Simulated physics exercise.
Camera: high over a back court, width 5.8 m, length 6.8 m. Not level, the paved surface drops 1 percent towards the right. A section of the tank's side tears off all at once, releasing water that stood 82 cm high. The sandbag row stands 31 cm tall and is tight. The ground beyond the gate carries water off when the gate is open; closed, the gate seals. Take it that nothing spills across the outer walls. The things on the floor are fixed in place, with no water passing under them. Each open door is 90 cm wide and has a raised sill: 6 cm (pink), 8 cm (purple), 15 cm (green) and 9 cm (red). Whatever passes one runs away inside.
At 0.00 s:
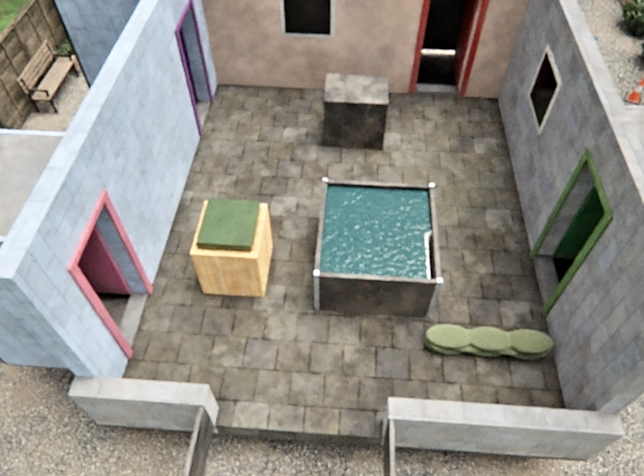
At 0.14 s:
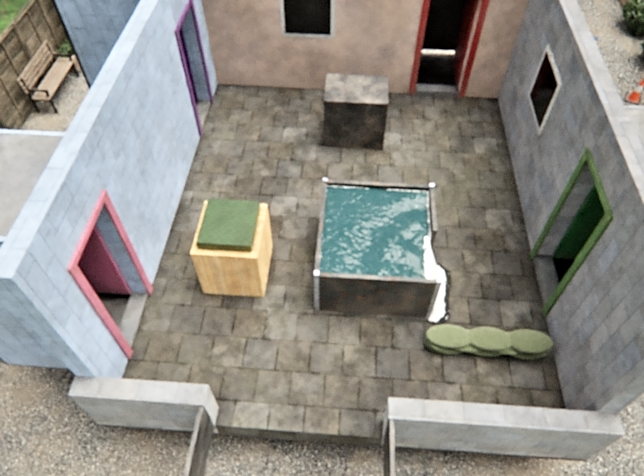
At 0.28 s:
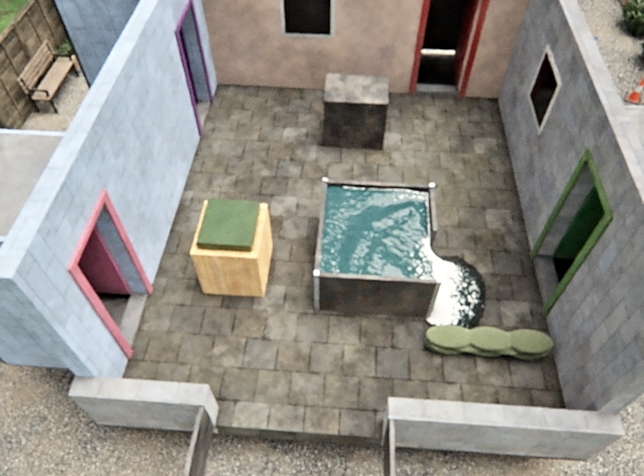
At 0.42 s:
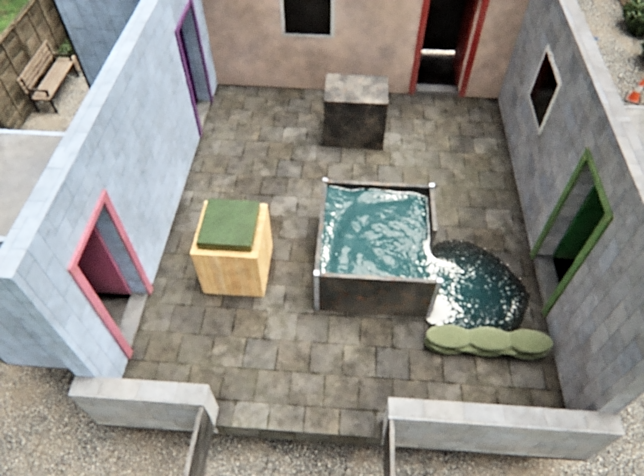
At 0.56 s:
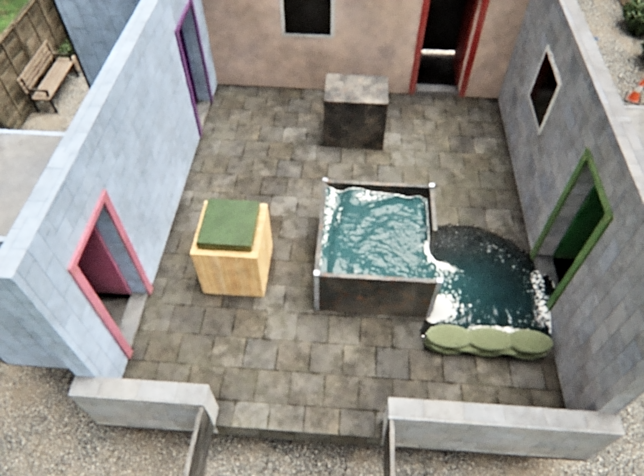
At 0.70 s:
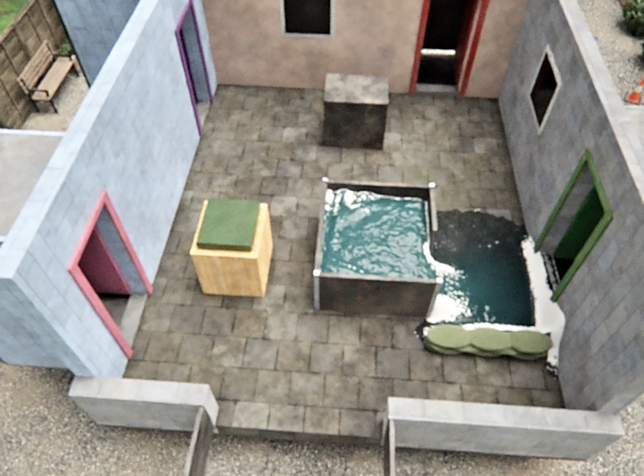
Water burst from the right side of a square tank in a paved courtyard, spreading into a dark, foamy pool that reached the low green hedge and then the wall by the green doorway.
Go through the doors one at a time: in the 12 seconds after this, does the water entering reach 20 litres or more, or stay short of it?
As I see it, the pink door falls short of the limit; the purple door falls short of the limit; the green door surpasses the limit; the red door surpasses the limit.
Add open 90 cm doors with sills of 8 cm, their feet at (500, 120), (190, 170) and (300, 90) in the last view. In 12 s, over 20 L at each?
In turn: Beyond it, short of it, short of it.
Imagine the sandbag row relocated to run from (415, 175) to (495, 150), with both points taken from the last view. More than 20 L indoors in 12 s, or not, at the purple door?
Measured against that limit, the purple door comes out short of it.
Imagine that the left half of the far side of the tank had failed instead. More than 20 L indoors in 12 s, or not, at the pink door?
Note: Pink door, short of the limit.
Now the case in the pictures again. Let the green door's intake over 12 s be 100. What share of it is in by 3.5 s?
Some 85 per cent by then.
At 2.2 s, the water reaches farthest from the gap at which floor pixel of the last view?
That would be close to (497, 100).
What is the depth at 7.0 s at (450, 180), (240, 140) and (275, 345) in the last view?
3, 2, 3 cm.
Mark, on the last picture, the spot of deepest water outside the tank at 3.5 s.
Position: About (532, 317).
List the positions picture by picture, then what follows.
The tank at (377, 231) is whole and still, 82 cm deep, in the first frame.
Water pours out at (428, 279) and has run 0.5 m, to (432, 322); typically 10 cm deep outside, 82 cm at the tank's back, in the second frame.
The front is at (477, 279), 0.8 m from the gap at (428, 279); 0.8 m2 of floor is under water; 81 cm left at the back of the tank, in the third frame.
Water pours out at (427, 281) and has run 1.4 m, to (521, 306); typically 10 cm deep outside, 73 cm at the tank's back, in the fourth frame.
The front is at (549, 341), 1.8 m from the gap at (427, 281); 3.0 m2 of floor is under water; 69 cm left at the back of the tank, in the fifth frame.
The front is at (525, 231), 2.1 m from the gap at (427, 280); 3.7 m2 of floor is under water; 70 cm left at the back of the tank, in the sixth frame.
After 1.4 s water covers 15 % of the floor and is deepest (60 cm) near (547, 329); pink door not reached, purple door not reached, green door 43 cm at the sill, 106 L in, red door not reached.
After 2.2 s water covers 30 % of the floor and is deepest (40 cm) near (547, 329); pink door not reached, purple door not reached, green door 35 cm at the sill, 229 L in, red door not reached.
After 3.5 s water covers 50 % of the floor and is deepest (28 cm) near (532, 317); pink door not reached, purple door not reached, green door 27 cm at the sill, 324 L in, red door 16 cm at the sill, 12 L in.
After 7.0 s water covers 80 % of the floor and is deepest (14 cm) near (542, 307); pink door 5 cm at the sill, 0 L in, purple door 8 cm at the sill, 0 L in, green door 13 cm at the sill, 379 L in, red door 11 cm at the sill, 56 L in.
After 12.0 s water covers 95 % of the floor and is deepest (8 cm) near (314, 244); pink door 2 cm at the sill, 0 L in, purple door 4 cm at the sill, 0 L in, green door 7 cm at the sill, 380 L in, red door 7 cm at the sill, 59 L in.
